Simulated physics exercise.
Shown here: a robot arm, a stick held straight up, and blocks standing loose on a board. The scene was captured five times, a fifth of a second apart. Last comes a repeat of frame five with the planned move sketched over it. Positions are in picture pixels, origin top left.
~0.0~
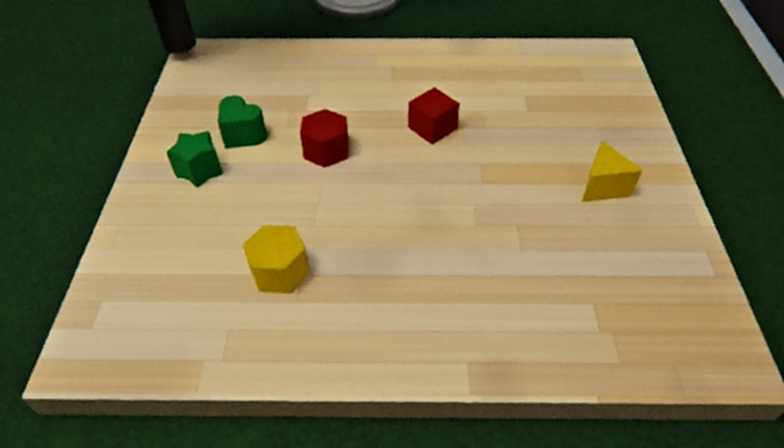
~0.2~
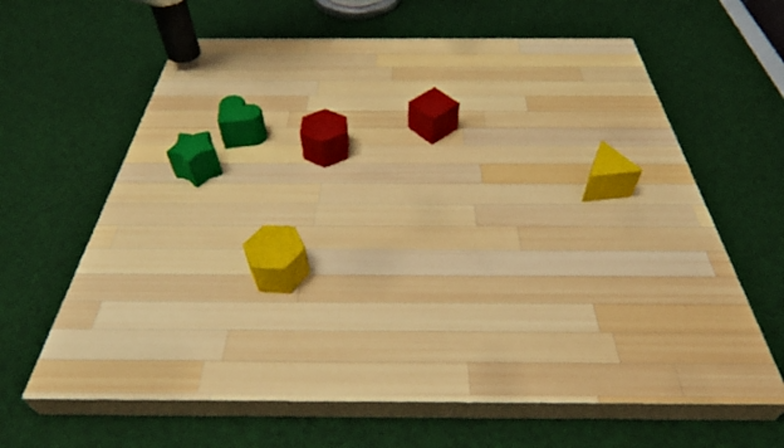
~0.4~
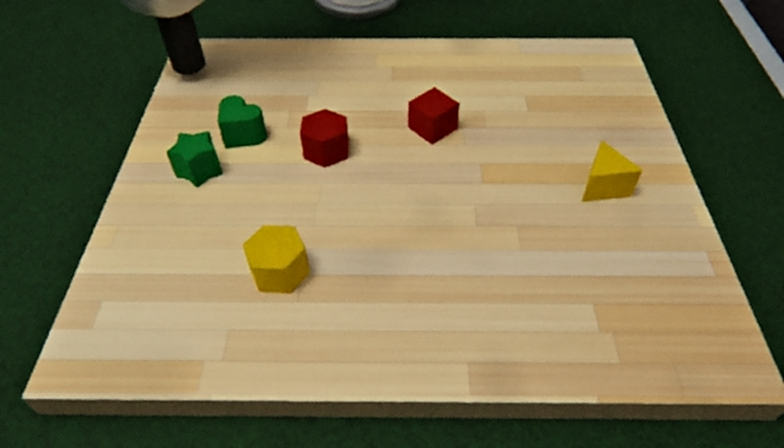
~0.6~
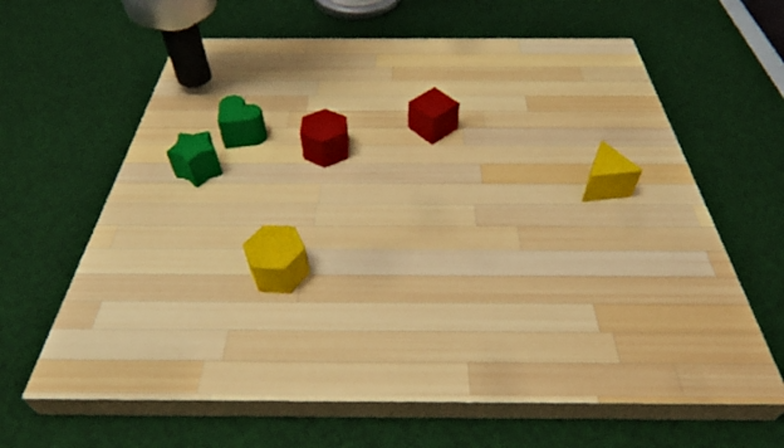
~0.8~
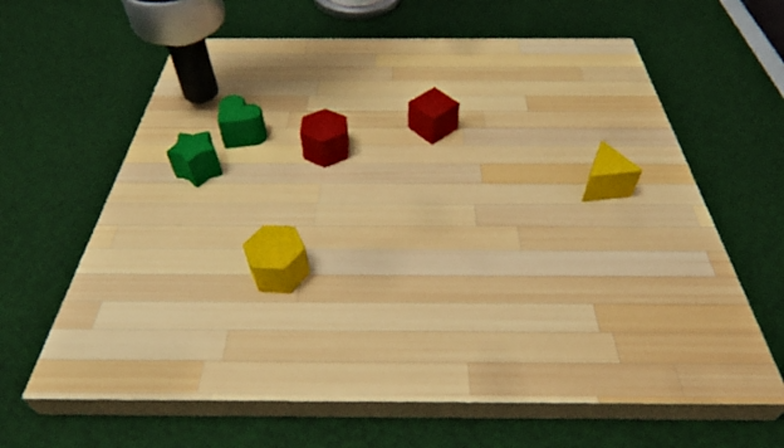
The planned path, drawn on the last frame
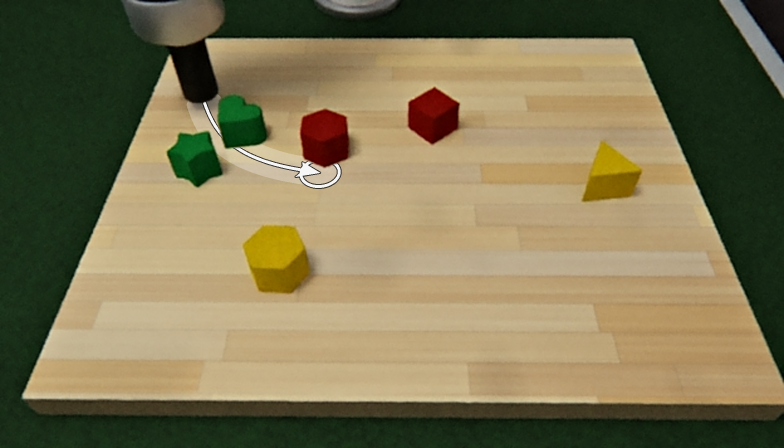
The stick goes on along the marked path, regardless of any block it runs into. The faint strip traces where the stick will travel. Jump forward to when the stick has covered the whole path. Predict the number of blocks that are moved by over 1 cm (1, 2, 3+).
Once the path ends, two blocks will have shifted.
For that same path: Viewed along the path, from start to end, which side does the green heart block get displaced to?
That block drifts left.
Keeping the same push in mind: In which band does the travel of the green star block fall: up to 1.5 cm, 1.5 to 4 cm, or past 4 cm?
Short, under 1.5 cm.
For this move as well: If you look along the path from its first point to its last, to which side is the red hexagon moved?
It will end up to the left.
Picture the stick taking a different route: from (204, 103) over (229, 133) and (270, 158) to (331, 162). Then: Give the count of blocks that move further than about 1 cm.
Answer: 2.
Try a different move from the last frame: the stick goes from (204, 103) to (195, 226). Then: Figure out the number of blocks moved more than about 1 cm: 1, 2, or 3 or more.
My answer is one.
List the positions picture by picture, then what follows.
The first picture shows stick's lower end at (180, 45); green star block at (191, 144); green heart block at (237, 109); red hexagon at (323, 124).
The second picture shows stick at (184, 54); blocks still.
The third picture shows stick at (189, 65); blocks still.
The fourth picture shows stick at (195, 78); blocks still.
The fifth picture shows stick at (201, 93); green star block at (191, 144); green heart block at (237, 109); red hexagon at (323, 124).
Drawn move, from (204, 103) via (222, 135) and (263, 160), ending at (320, 173).
The first path, step by step. One third of the way, stick at (220, 126); green heart block at (253, 120), turned 15° anticlockwise.
Two thirds of the way, stick at (261, 151); green heart block at (300, 142), turned 30° anticlockwise; red hexagon at (345, 125), turned 40° anticlockwise.
At the end, stick at (319, 163); green star block still; green heart block at (357, 160); red hexagon at (353, 125), turned 60° anticlockwise.
